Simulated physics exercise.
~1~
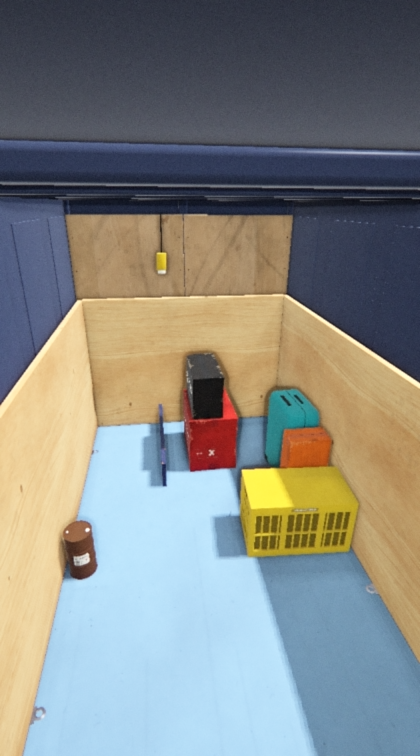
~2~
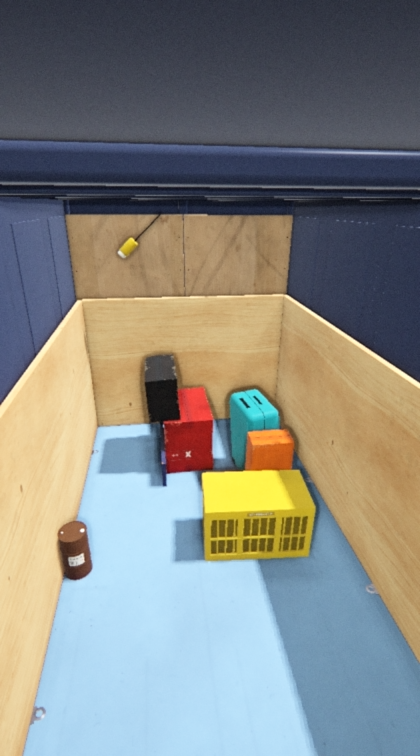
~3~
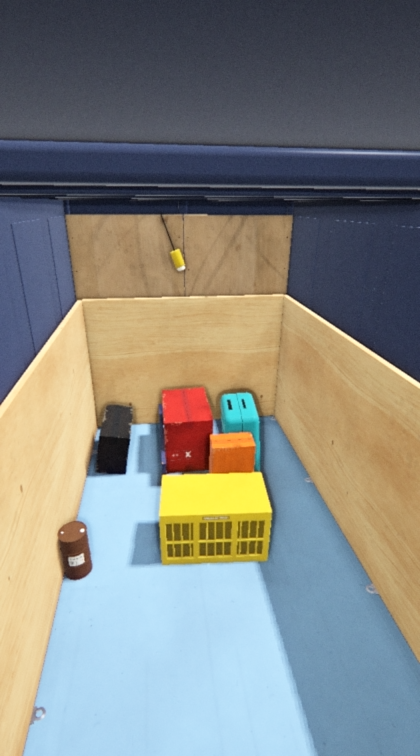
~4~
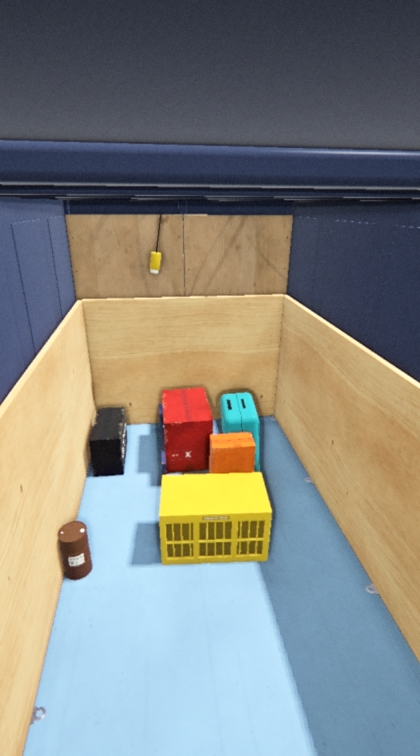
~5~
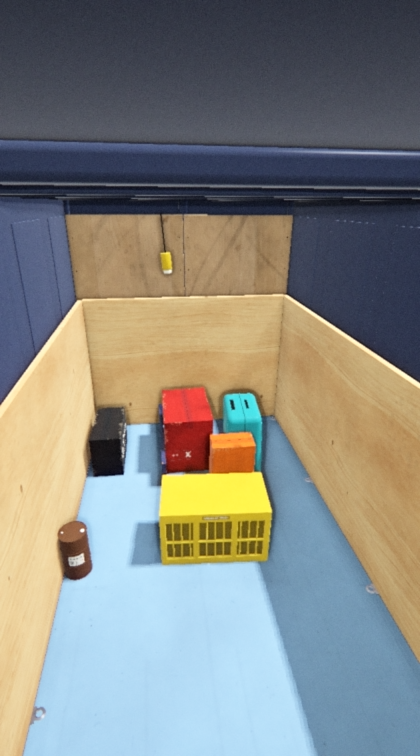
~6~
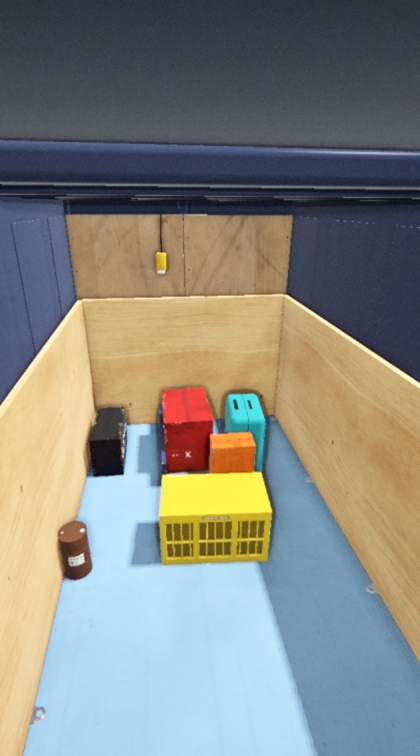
Boxes and cases sliding left across a van's load bay, the black box dropping off the red one, then all resting upright.
